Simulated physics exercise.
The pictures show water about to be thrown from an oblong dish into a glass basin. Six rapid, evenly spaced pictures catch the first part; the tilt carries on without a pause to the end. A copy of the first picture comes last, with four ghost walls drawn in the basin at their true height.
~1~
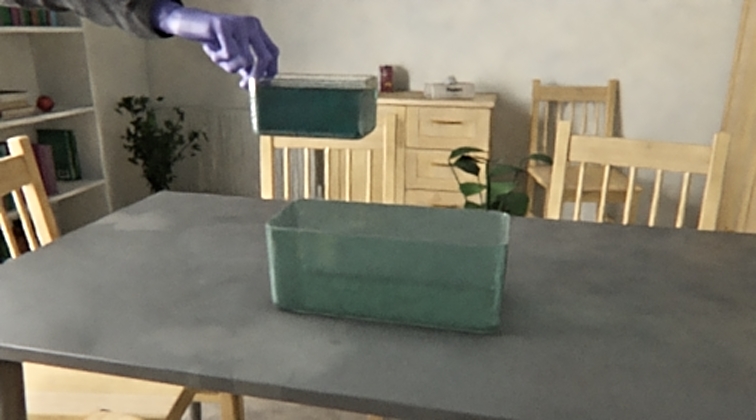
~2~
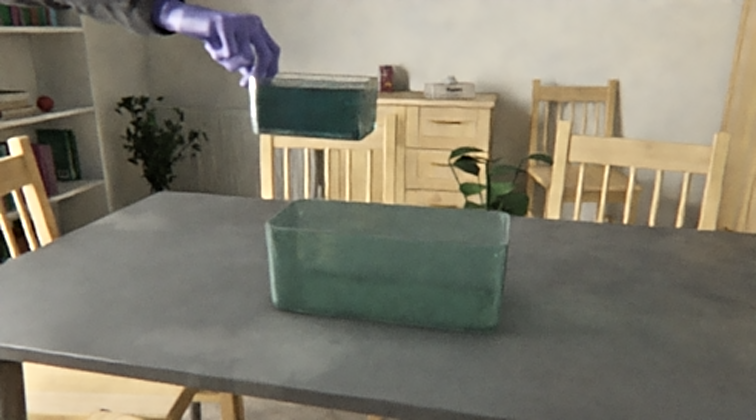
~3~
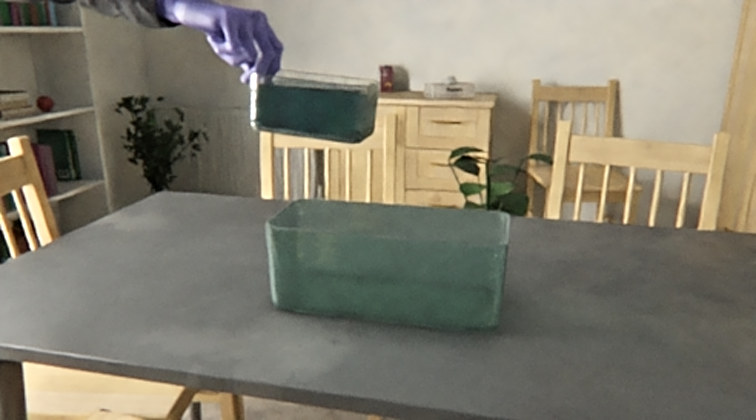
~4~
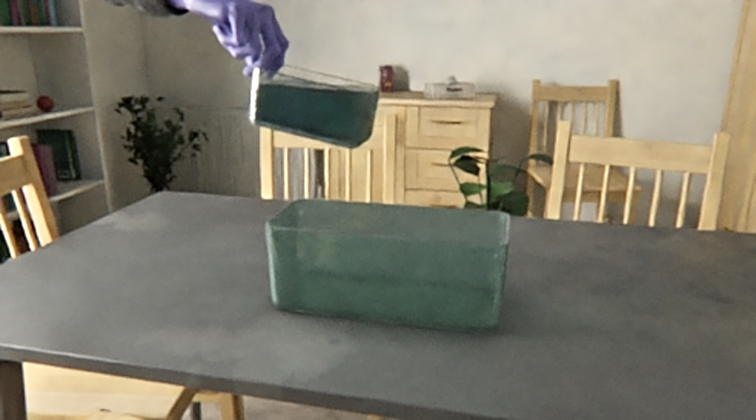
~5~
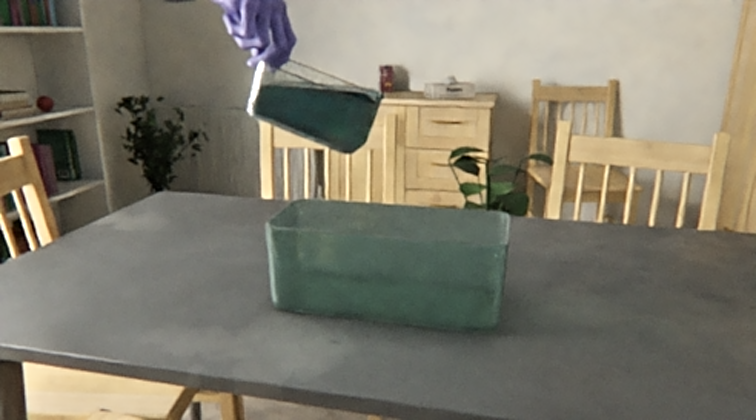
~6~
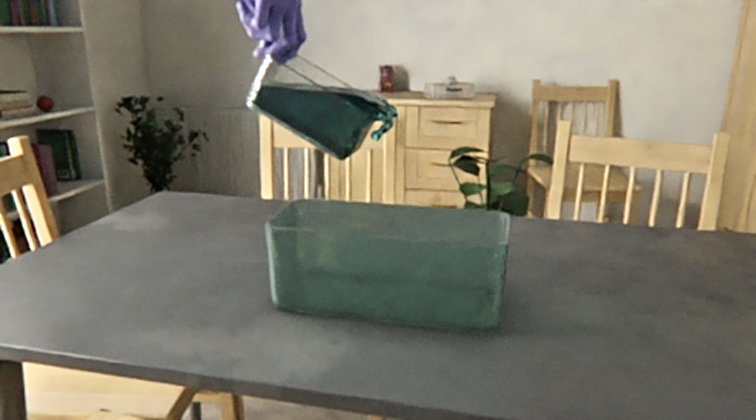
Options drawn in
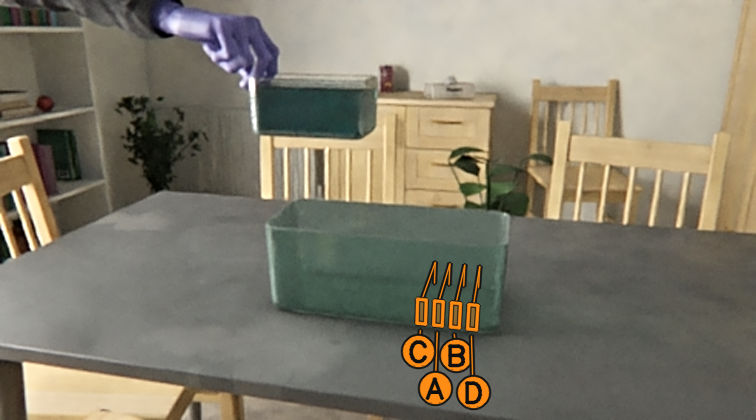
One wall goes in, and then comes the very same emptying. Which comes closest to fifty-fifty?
I would pick place C.
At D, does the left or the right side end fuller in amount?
The left one.
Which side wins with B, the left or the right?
The left side.
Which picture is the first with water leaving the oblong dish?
Picture 5.
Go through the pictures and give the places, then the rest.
Upright, lip at (370, 78); basin from (274, 305) to (500, 331); nothing has left yet, in the first frame.
Upright, lip at (370, 79); nothing has left yet, in the second frame.
Tipped about 5°, lip at (372, 83); nothing has left yet, in the third frame.
Tipped about 11°, lip at (374, 90); nothing has left yet, in the fourth frame.
Tipped about 19°, lip at (376, 99); water is over the lip, down to (376, 99), in the fifth frame.
Tipped about 28°, lip at (376, 109); water is over the lip, down to (381, 134), in the sixth frame.
In orange, A at (437, 332); B at (454, 334); C at (420, 330); D at (471, 336).
With A, about 69 % ends left of the wall and 25 % right of it; 6 % is lost outside.
With B, about 85 % ends left of the wall and 10 % right of it; 5 % is lost outside.
With C, about 48 % ends left of the wall and 47 % right of it; 5 % is lost outside.
With D, about 82 % ends left of the wall and 13 % right of it; 5 % is lost outside.
